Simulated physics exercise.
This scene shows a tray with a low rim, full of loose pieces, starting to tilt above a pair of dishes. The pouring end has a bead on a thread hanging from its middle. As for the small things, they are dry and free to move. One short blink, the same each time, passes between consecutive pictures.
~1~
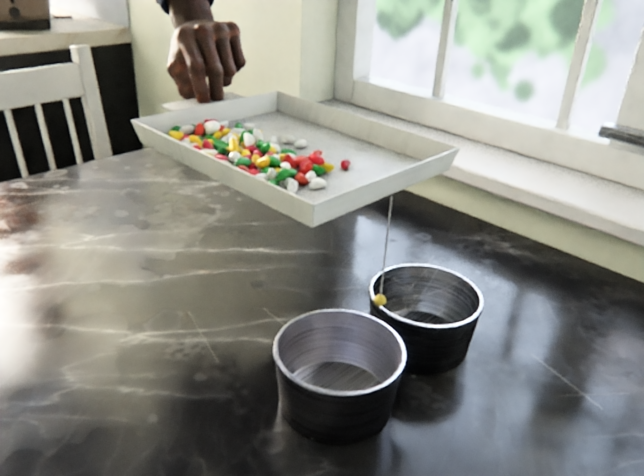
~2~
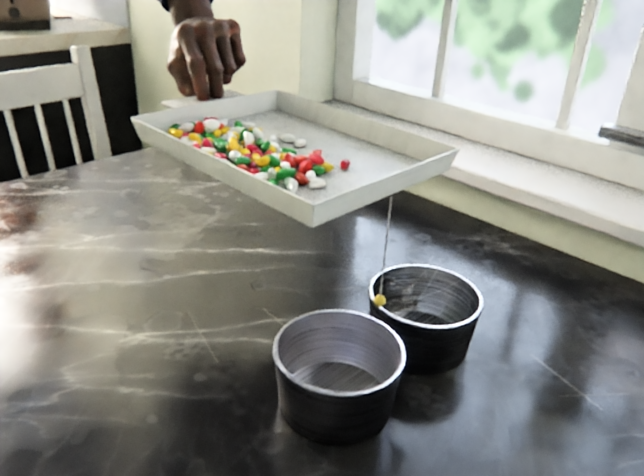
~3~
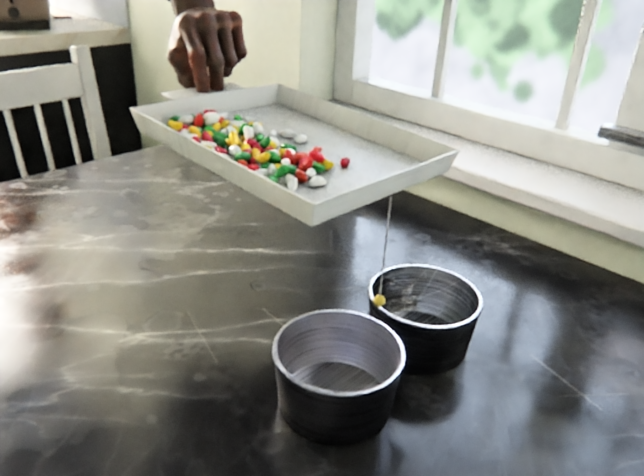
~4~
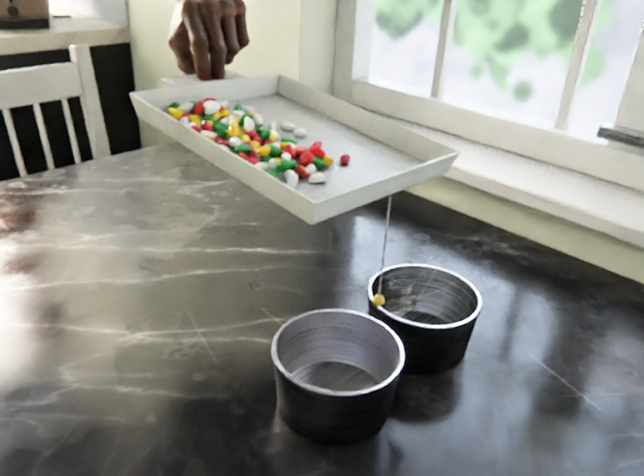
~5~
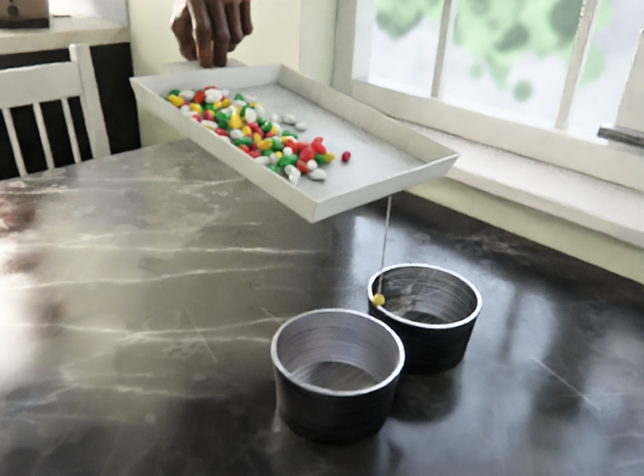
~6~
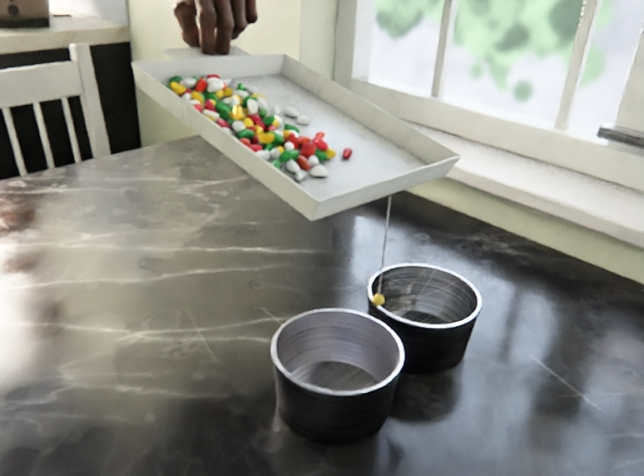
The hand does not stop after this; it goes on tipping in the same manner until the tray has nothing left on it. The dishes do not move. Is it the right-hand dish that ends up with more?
Yes, the right-hand one.
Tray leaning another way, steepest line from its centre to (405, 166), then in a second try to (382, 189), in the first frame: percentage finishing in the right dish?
The share is 90 per cent in the first and 20 per cent in the second.
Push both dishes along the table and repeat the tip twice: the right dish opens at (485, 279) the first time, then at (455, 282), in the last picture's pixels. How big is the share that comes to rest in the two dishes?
Close to 70 %, followed by close to 70 %.
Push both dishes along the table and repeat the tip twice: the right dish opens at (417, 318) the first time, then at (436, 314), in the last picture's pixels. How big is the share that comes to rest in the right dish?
I'd say about 50 percent, followed by about 60 percent.
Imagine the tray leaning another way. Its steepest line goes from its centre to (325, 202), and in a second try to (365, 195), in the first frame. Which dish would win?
Try 1: The left-side dish; try 2: The left-side dish.
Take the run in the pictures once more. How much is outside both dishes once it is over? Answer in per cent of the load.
About 50 per cent.
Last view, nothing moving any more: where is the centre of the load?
Resting centre, last frame: Roughly (441, 355).
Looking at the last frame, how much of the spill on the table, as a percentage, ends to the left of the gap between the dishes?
Close to 0 per cent of the spill, I think.
Soon after the last picture, tray tipped steeply; all on the tray.
A little later, tray tipped right over; nearly all on the tray; a stray few in the right dish; a stray few outside both; a small part in the air.
Later still, tray tipped past a quarter turn; about half in the right dish; about half outside both.
At rest, tray tipped past a quarter turn; none in the left dish; about half in the right dish; about half outside both.
